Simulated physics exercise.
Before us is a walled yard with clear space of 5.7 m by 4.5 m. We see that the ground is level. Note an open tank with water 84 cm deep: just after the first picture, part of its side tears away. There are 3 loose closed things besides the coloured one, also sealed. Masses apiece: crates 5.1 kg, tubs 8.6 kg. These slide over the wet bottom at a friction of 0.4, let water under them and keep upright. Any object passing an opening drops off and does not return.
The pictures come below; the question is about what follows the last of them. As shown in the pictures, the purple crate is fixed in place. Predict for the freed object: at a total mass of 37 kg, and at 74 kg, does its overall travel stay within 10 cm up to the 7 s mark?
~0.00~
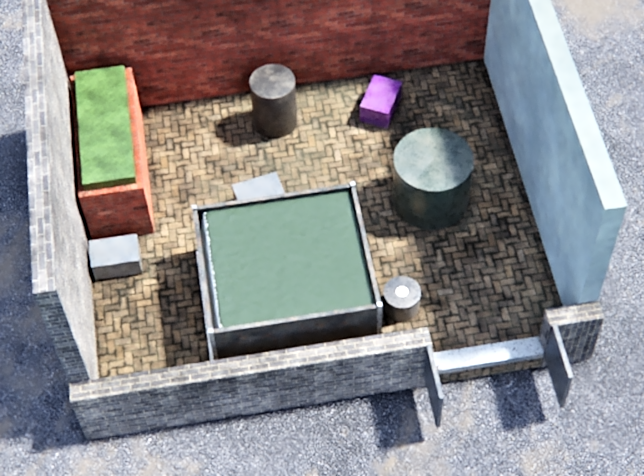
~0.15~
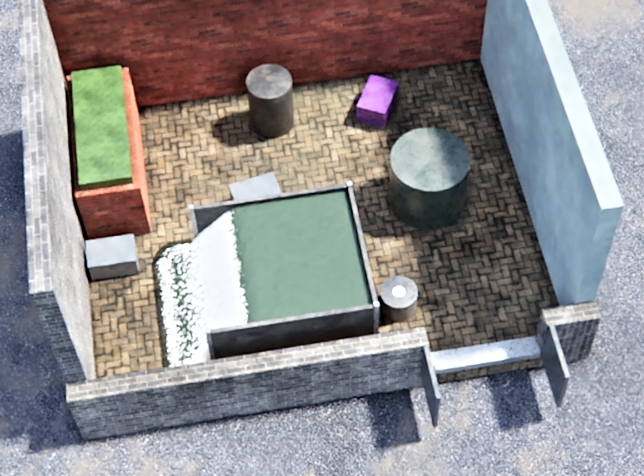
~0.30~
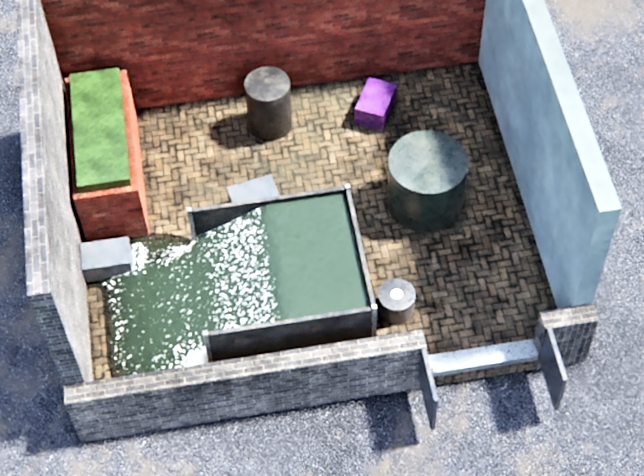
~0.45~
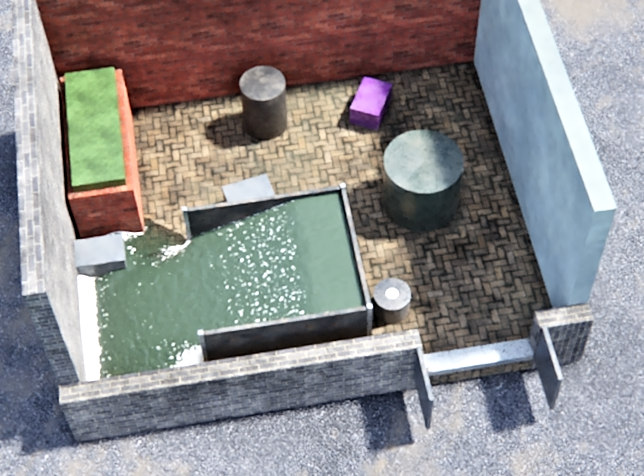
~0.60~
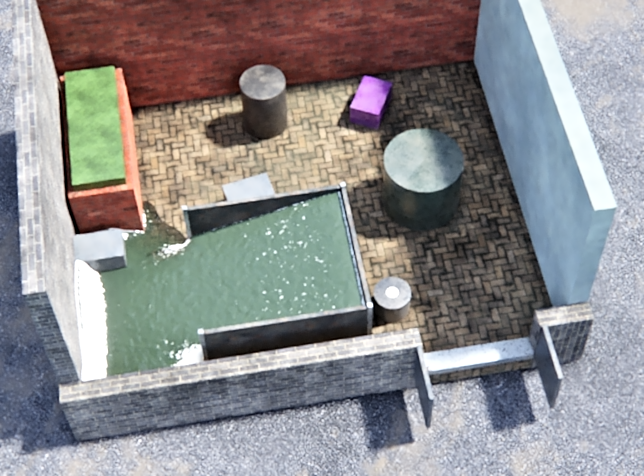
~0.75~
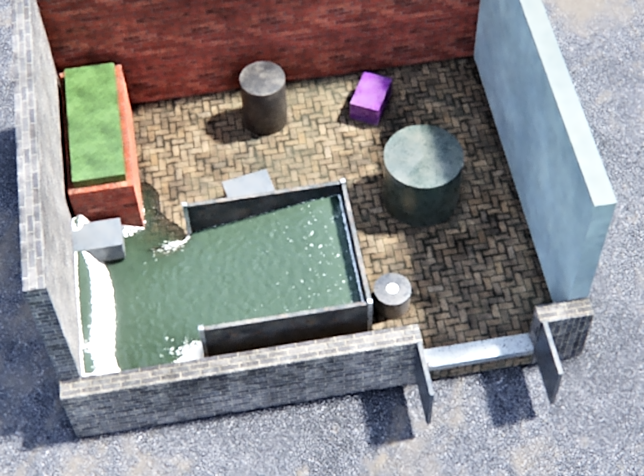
It stays within the limit only at the heavier mass.
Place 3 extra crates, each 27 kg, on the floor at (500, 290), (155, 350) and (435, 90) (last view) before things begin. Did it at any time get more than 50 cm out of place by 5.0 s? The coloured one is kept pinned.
Taking them one by one: Below the mark; above the mark; below the mark.
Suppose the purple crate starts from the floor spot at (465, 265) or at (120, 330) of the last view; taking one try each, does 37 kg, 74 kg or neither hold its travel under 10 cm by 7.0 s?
Light one suffices, then no option.
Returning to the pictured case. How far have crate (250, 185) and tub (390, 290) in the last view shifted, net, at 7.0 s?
300 cm, 0 cm.
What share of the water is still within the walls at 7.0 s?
Around 98 % of the water.
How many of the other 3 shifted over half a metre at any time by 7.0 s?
Count: 2.
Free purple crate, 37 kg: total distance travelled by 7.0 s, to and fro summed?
Close to 100 centimetres all told.
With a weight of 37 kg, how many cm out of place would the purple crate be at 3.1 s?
About 20 cm off its spot.
After 1.4 s the purple crate would be 0 cm from its start with 37 kg and 0 cm from its start with 74 kg; 0 cm of water round it then.
After 3.1 s the purple crate would be 22 cm from its start with 37 kg and 0 cm from its start with 74 kg; 8 cm of water round it then.
After 4.9 s the purple crate would be 89 cm from its start with 37 kg and 0 cm from its start with 74 kg; 6 cm of water round it then.
After 7.0 s the purple crate would be 89 cm from its start with 37 kg and 0 cm from its start with 74 kg; 11 cm of water round it then.
